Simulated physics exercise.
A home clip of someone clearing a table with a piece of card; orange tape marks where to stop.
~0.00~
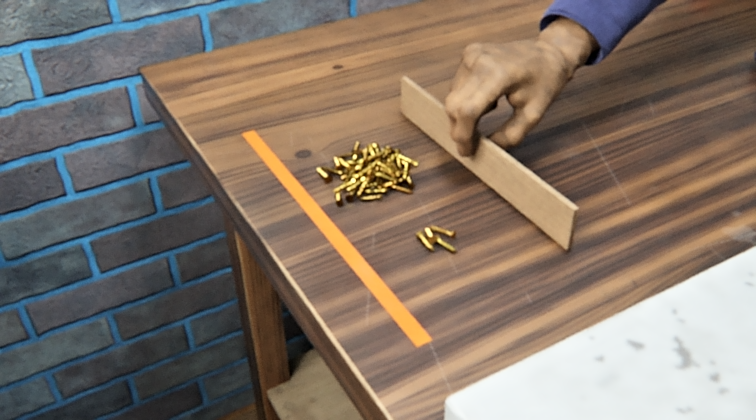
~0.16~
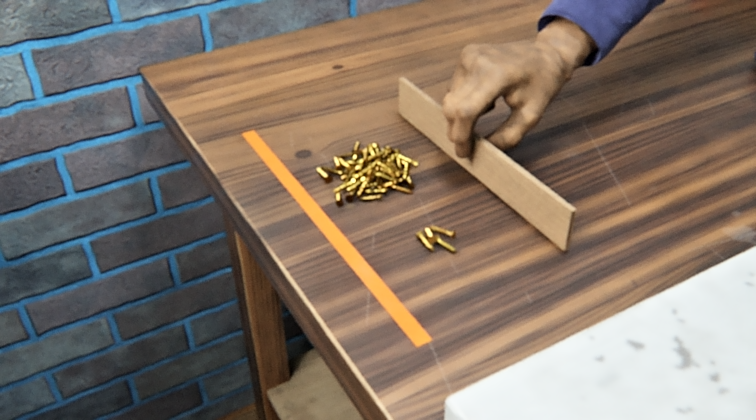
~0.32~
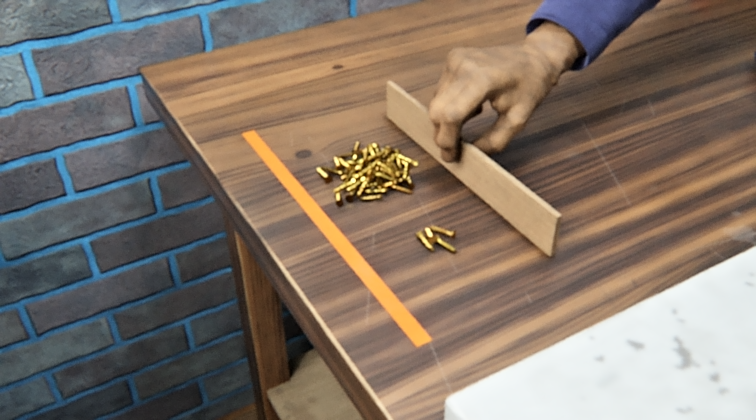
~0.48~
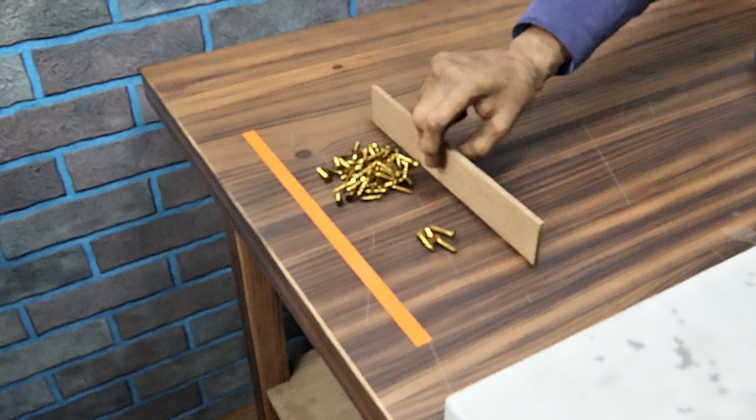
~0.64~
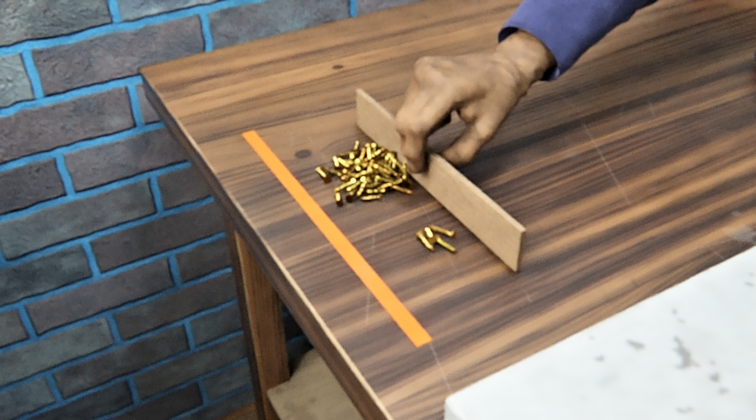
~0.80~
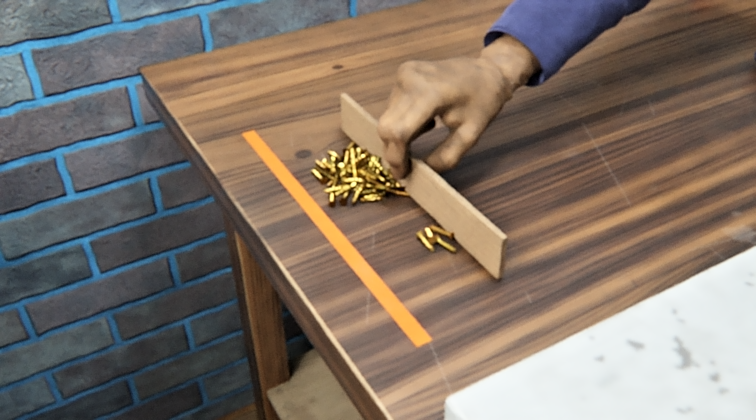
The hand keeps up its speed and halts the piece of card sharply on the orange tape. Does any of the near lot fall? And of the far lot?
The near lot all stops short of the edge and the far lot tumbles over the end, in part at least.
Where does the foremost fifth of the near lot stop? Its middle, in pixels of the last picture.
Close to (348, 276).
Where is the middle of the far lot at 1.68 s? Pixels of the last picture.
Around (270, 204).
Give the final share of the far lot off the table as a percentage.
Some 10 per cent.
After 1.23 s, piece of card still moving, near (362, 172); near lot all on the table, its front near (393, 257); far lot all on the table, its front near (291, 203).
After 1.68 s, piece of card stopped at the orange tape; near lot all on the table, its front near (344, 278); far lot a little over the edge.
In the end (2.2 s), piece of card stopped at the orange tape; near lot all on the table, its front near (344, 278); far lot a little over the edge.
